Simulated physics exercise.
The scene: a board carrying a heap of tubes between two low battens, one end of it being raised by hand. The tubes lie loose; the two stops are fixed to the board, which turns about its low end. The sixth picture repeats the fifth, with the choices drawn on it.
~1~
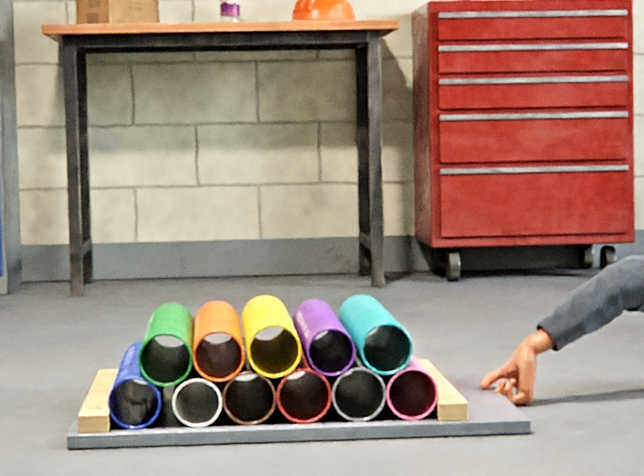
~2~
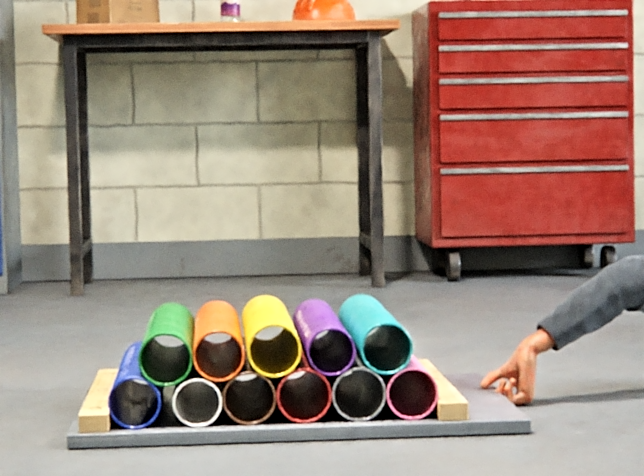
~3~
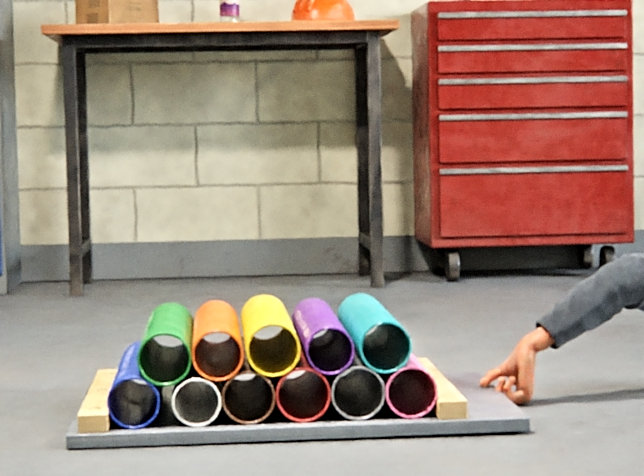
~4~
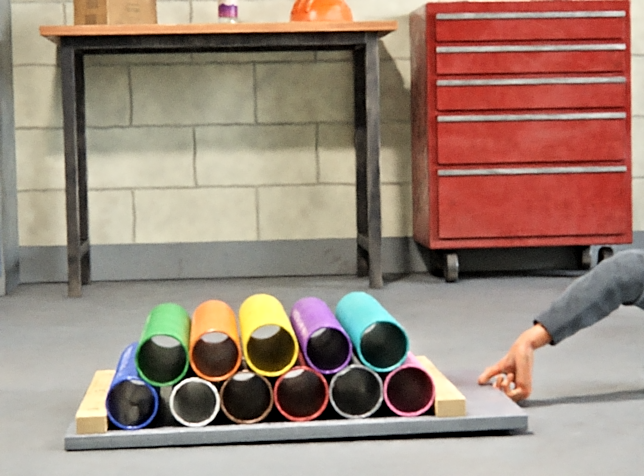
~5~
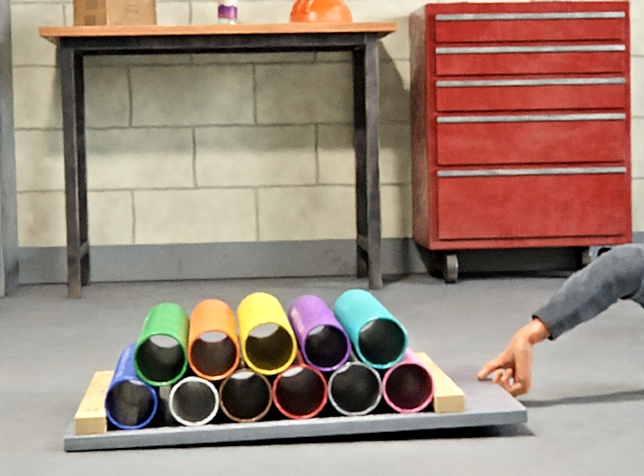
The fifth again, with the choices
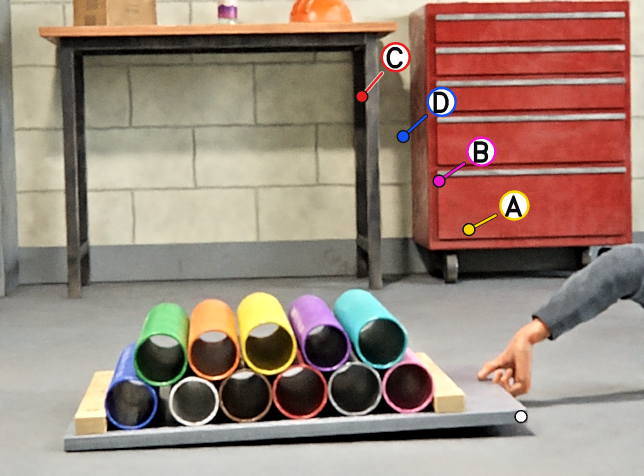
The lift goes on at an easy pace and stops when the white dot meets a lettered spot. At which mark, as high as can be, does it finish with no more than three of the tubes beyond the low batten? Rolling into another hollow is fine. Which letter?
It can be raised to A.
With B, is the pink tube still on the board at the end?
Yes.
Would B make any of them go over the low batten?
Yes.
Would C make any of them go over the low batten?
Yes, at C.
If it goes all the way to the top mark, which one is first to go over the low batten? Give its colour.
First is the green one.
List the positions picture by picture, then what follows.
In the first frame, brown tube (249, 399); red tube (304, 396); grey tube (359, 395).
In the second frame, grey tube (359, 394); pink tube (413, 394).
In the third frame, board (292, 398); grey tube (358, 393); pink tube (412, 392); yellow tube (273, 350).
In the fourth frame, board (290, 397); blue tube (131, 403); brown tube (247, 397); white tube (195, 402).
In the fifth frame, board (290, 395); blue tube (130, 404); white tube (194, 402).
On the marked copy, A at (469, 230); B at (439, 181); C at (362, 97); D at (403, 136); the white dot at (521, 417).
Taking A. A third of the way, board at 16°.
Two thirds of the way, board at 26°.
When it is over, board at 26°, two over the low batten (orange, green).
As for the rest, B five over the low batten; C eleven over the low batten; D five over the low batten.
